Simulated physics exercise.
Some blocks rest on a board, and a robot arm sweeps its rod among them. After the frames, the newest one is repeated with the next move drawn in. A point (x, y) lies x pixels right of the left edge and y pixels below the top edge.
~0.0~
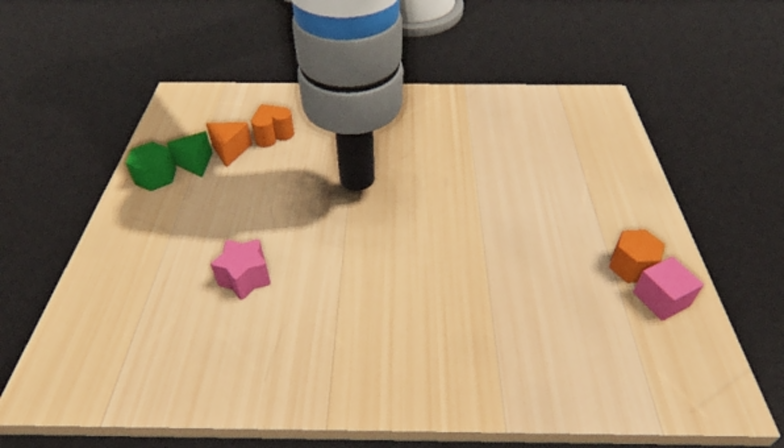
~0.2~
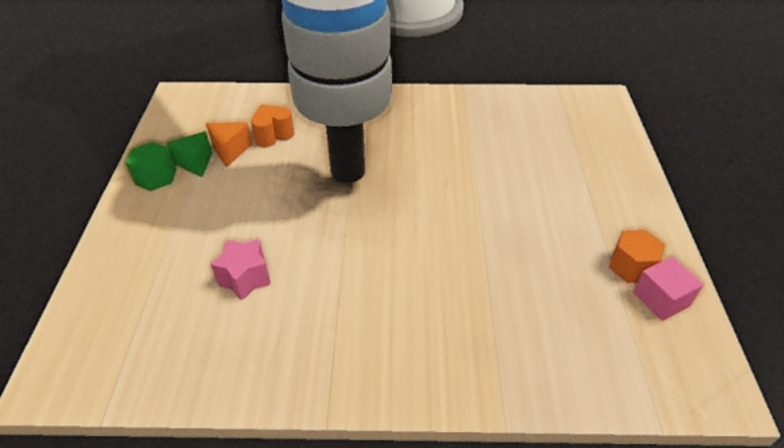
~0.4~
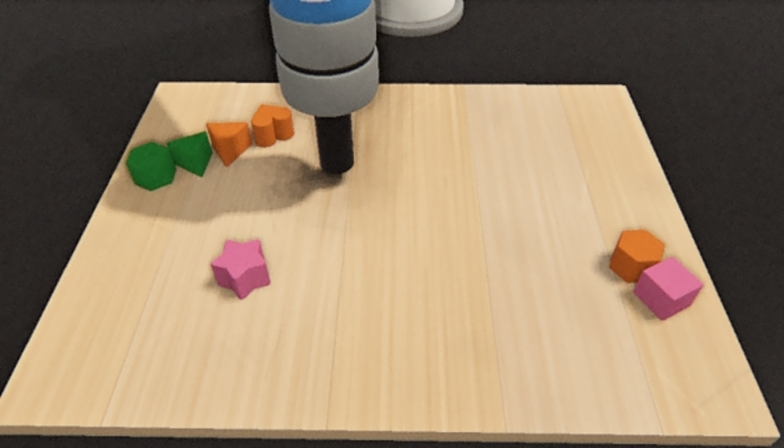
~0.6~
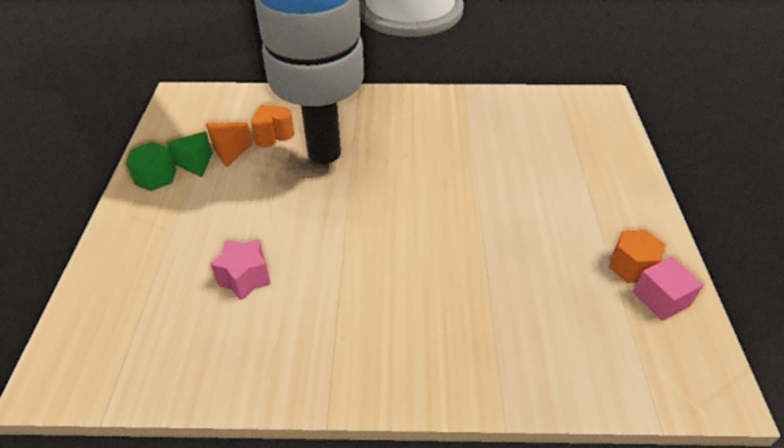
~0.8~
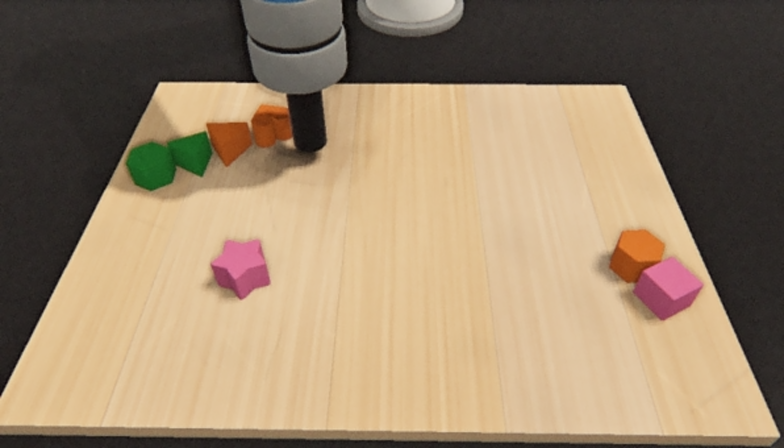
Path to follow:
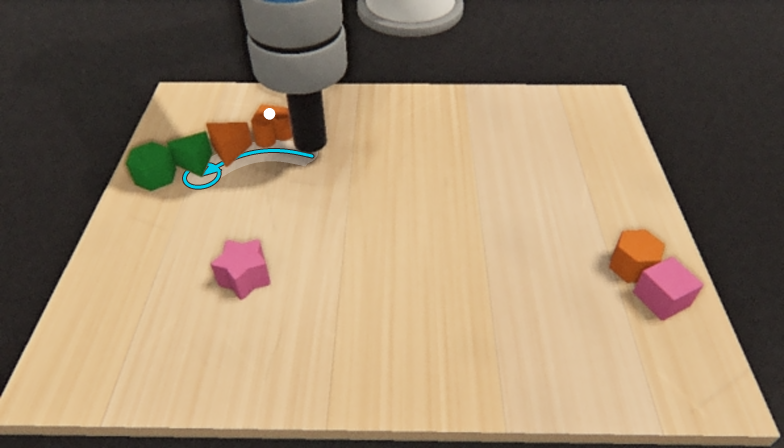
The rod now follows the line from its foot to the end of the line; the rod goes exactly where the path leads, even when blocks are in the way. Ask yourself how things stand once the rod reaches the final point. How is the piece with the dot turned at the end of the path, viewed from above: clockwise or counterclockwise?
That block twists clockwise.
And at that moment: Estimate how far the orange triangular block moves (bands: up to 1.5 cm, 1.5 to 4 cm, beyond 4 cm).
The 1.5 to 4 cm band.
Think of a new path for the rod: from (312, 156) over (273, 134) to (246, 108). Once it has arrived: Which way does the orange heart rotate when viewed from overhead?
From above, it looks like the orange heart goes counterclockwise.
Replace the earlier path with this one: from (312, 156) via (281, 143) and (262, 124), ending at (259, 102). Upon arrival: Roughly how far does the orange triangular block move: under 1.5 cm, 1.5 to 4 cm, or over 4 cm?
It slides not even 1.5 cm.
The drawn path runs from (312, 156) via (275, 151) and (236, 157), ending at (202, 176); the dot is on the orange heart.
What follows on the original path. One third of the way, rod (272, 137); orange heart (264, 112), turned 10° clockwise.
Two thirds of the way, rod (233, 144); green triangular block (185, 139), turned 30° anticlockwise; orange triangular block (208, 126); orange heart (260, 111), turned 30° clockwise.
At the end, rod (198, 162); green hexagonal block (144, 157); green triangular block (173, 141); orange triangular block (204, 125); orange heart (260, 111), turned 30° clockwise.
